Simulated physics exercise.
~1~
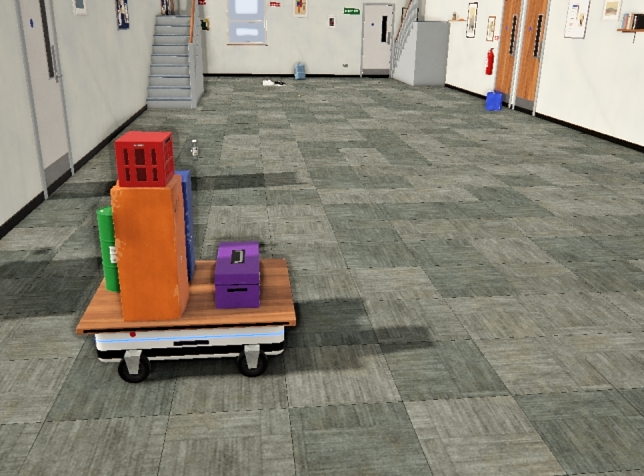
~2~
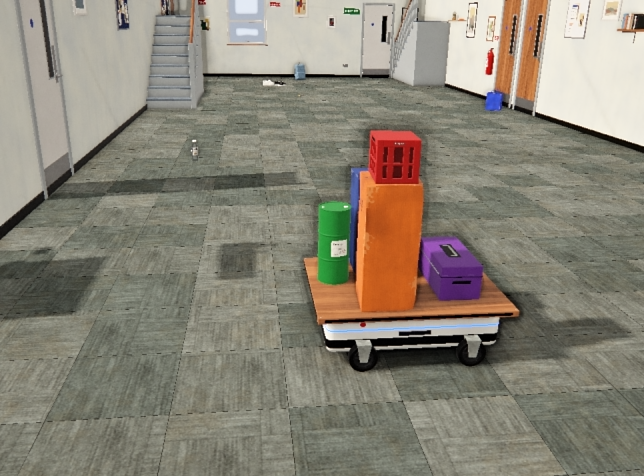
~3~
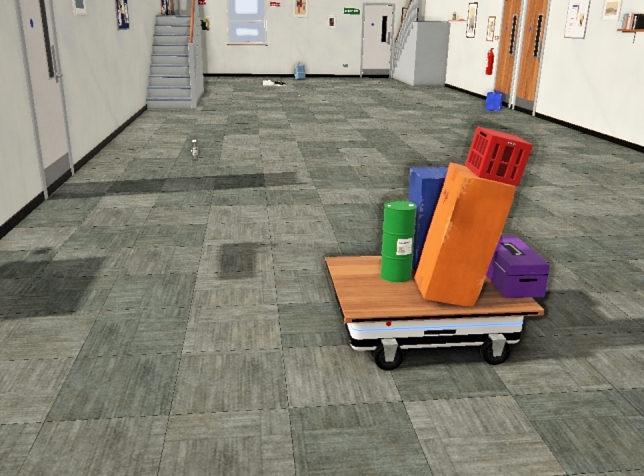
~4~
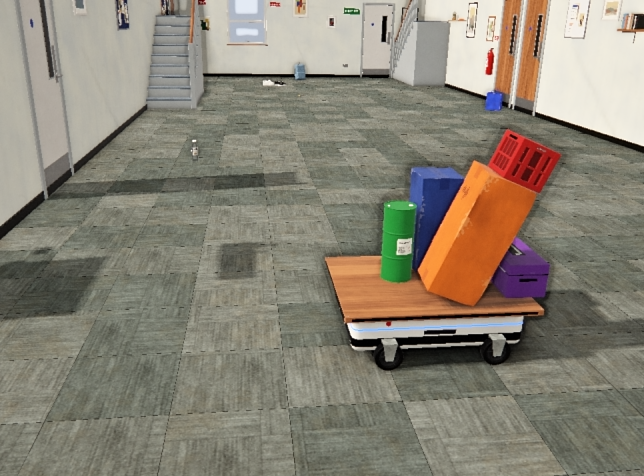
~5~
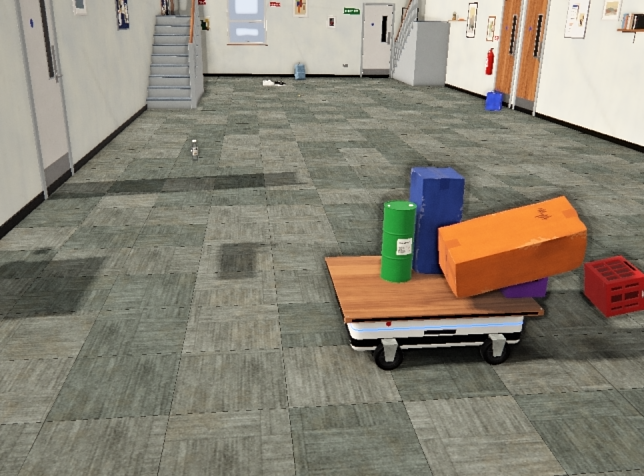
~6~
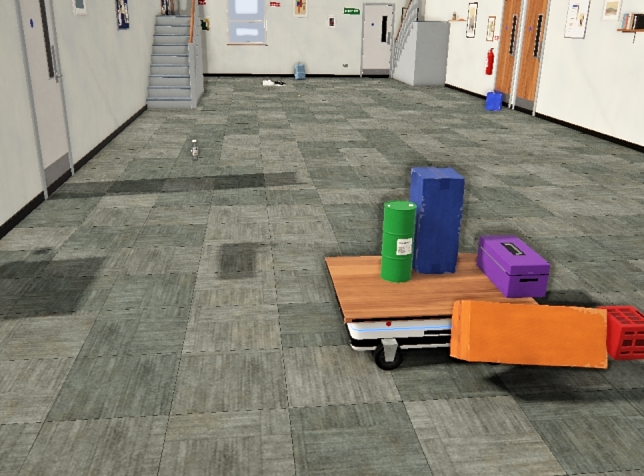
A flat wooden-topped cart stands at the left of a wide, grey-carpeted hallway, seen from a fixed, slightly raised viewpoint. It carries a tall orange box with a red crate on top, a green canister to the left, a blue box behind and a purple toolbox to the right. The cart rolls right and stops, and the orange box leans rightward with the crate. The crate drops to the floor as the box tips over the toolbox. Finally the orange box lies beside the cart near the crate, while the canister, blue box and toolbox remain upright aboard.
